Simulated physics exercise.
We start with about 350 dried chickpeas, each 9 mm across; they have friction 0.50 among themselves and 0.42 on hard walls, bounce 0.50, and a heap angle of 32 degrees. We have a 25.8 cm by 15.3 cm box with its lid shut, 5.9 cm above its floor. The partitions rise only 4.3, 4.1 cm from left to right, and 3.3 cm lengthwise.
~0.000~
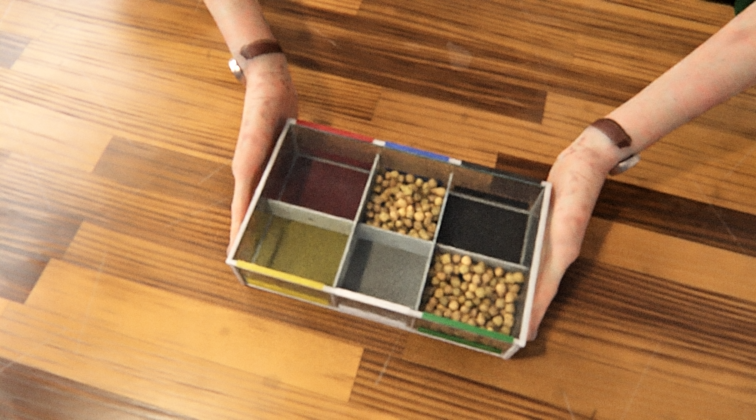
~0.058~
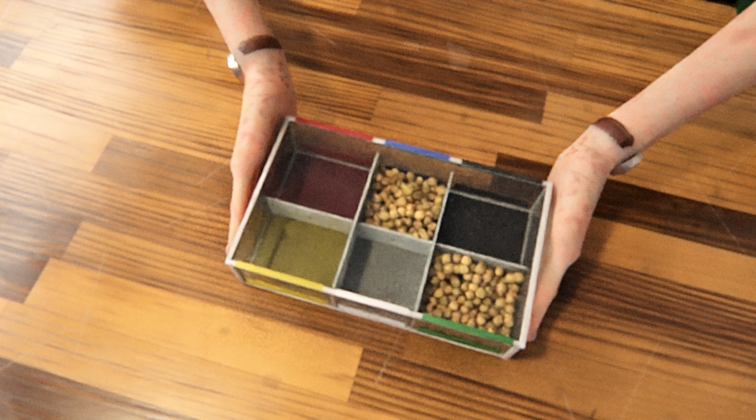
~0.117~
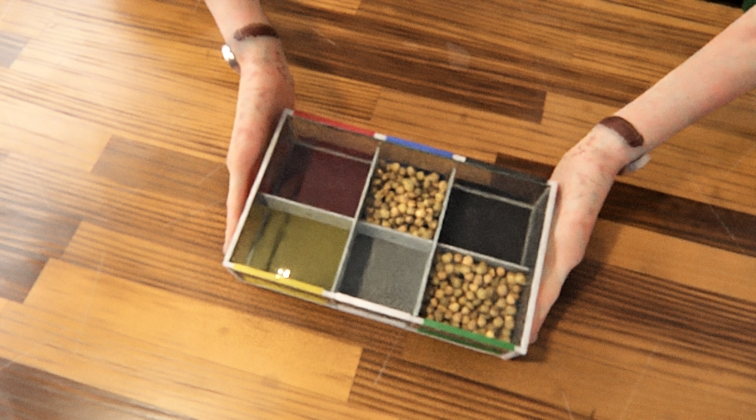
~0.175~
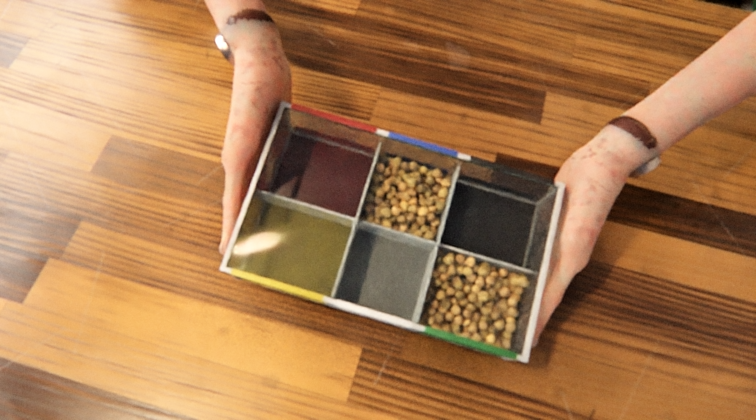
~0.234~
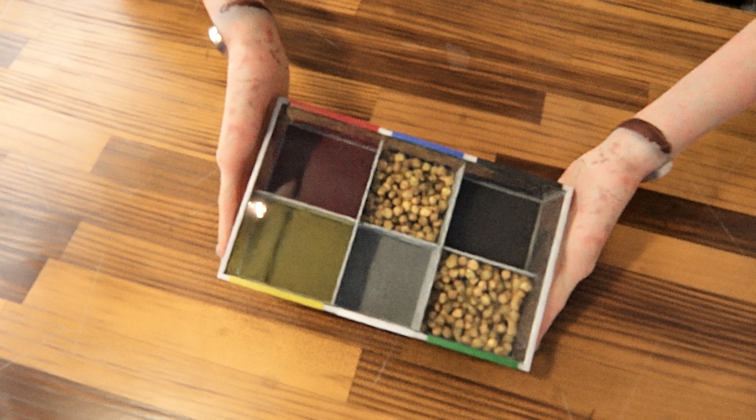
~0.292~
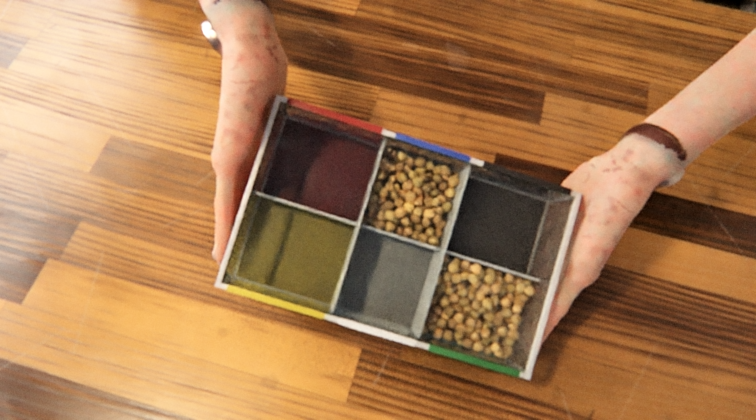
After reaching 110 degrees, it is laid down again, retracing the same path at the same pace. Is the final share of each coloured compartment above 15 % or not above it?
Red - not above; blue - not above; green - above; yellow - not above; white - above; black - not above.
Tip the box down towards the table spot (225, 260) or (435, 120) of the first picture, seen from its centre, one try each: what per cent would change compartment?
Roughly 40 per cent on the first try and 55 per cent on the second.
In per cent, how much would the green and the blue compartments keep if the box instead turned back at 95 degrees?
You'd see green with 70 % and blue with 10 %.
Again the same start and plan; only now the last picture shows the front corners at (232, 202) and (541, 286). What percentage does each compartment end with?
Final shares: Red 0%, blue 45%, green 0%, yellow 0%, white 0%, black 50%.
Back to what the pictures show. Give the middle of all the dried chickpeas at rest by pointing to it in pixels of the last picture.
I'd put it at about (451, 311).
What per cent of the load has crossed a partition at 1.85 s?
Roughly 40 percent of it.
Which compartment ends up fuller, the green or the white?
That would be the green compartment.
After 1.22 s, tilt 109 degrees; blue 15 %, green 65 %, white 20 %.
After 1.85 s, tilt 47 degrees; blue 5 %, green 70 %, white 25 %.
After 2.51 s, tilt 0 degrees; blue 5 %, green 70 %, white 25 %.
In the end, at 3.1 s, red 0 %, blue 5 %, green 70 %, yellow 0 %, white 25 %, black 0 %.
